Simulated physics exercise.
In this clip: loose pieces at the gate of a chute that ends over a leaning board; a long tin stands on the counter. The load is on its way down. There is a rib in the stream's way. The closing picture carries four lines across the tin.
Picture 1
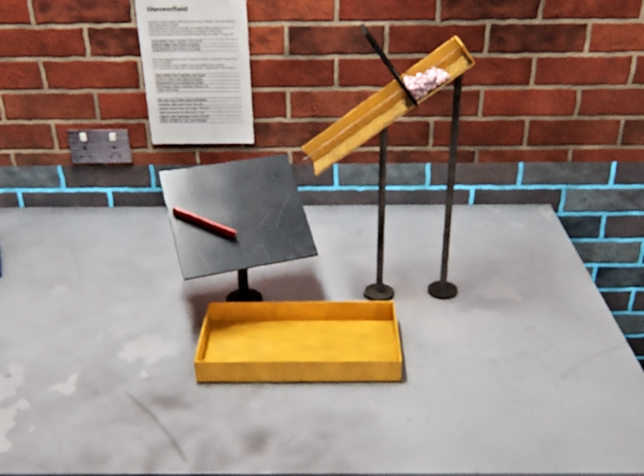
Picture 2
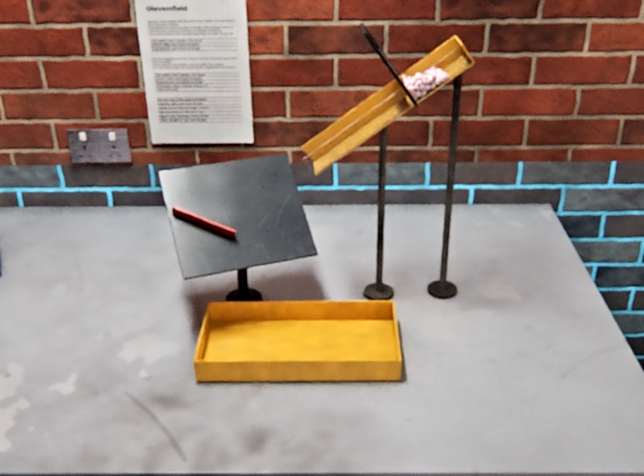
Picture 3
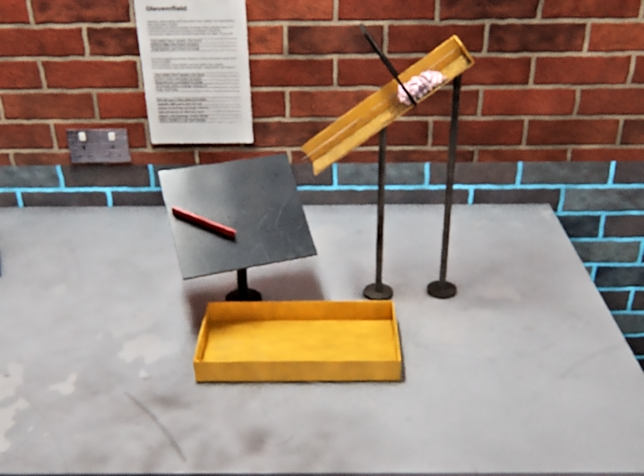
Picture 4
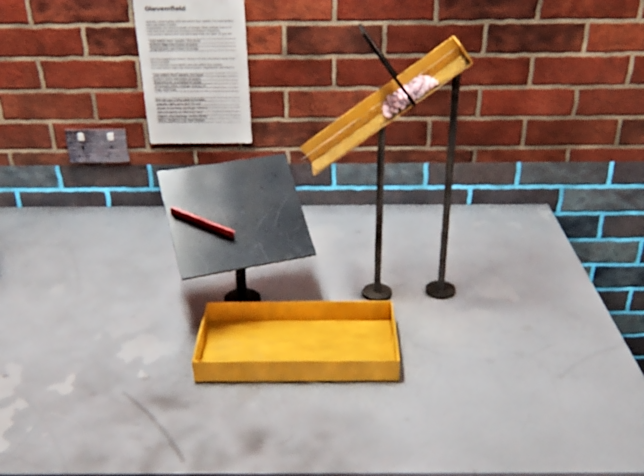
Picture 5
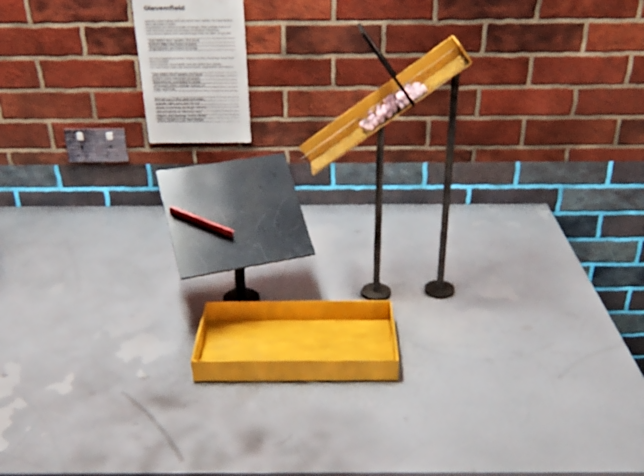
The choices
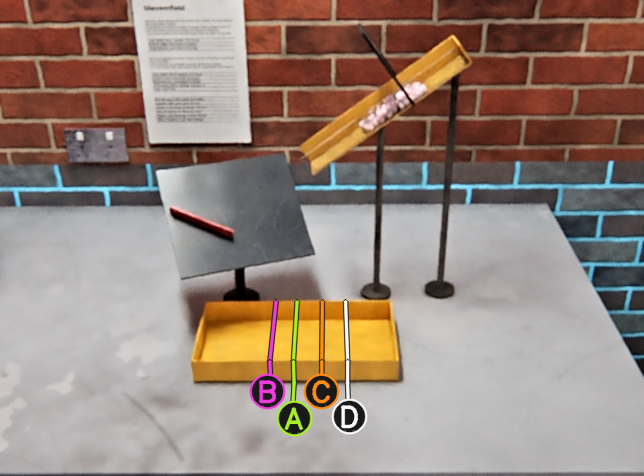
On a grey counter, small pale pieces slide down a yellow chute toward a tilted board.
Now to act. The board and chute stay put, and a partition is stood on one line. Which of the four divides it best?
Choose B.
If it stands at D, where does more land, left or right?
The left side.
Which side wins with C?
More lands on the left.
On the marked copy, line A crosses the front rim at (293, 360); line B crosses the front rim at (269, 360); line C crosses the front rim at (321, 360); line D crosses the front rim at (347, 360).
Choosing A, of what is caught, the larger part on the left of the divider, roughly a quarter on the right.
Choosing B, of what is caught, roughly half on the left of the divider, roughly half on the right.
Choosing C, of what is caught, almost all on the left of the divider, about a tenth on the right.
Choosing D, of what is caught, almost all on the left of the divider, just a few on the right.
